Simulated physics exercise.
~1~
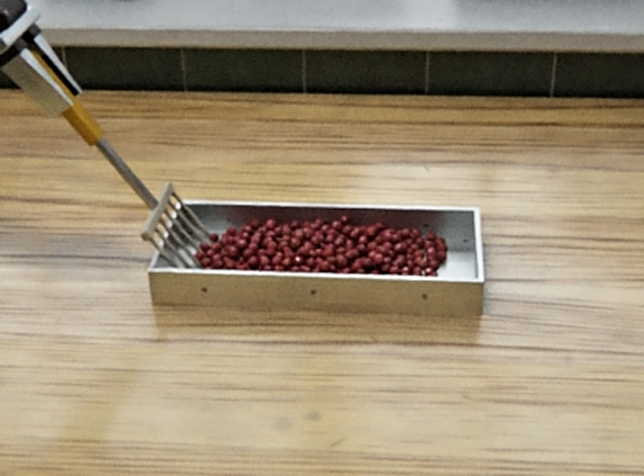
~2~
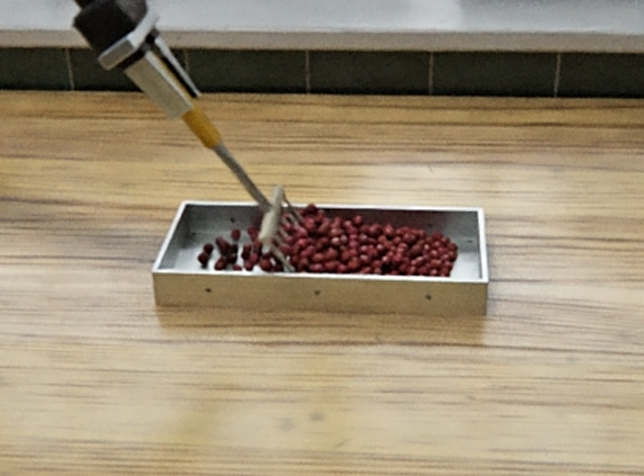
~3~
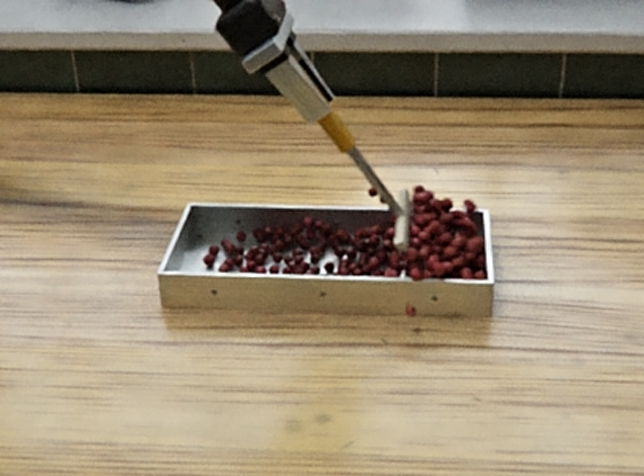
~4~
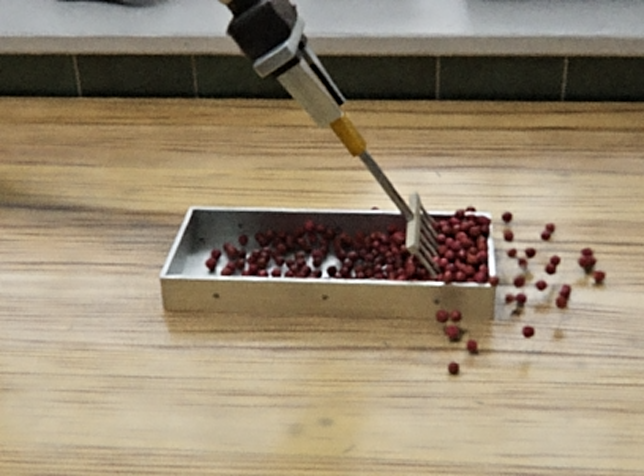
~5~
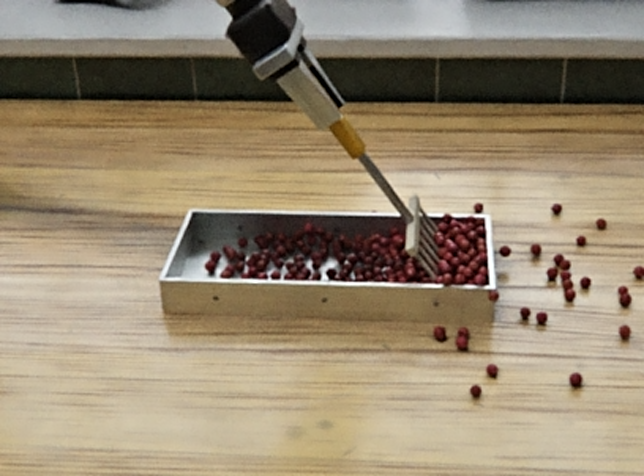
The footage shows a gripper dragging a small rake rightward through dark red beads in a metal trough on a wooden table, heaping them at the right end until some spill over the edge and scatter across the tabletop, while most remain inside beside the stopped rake.
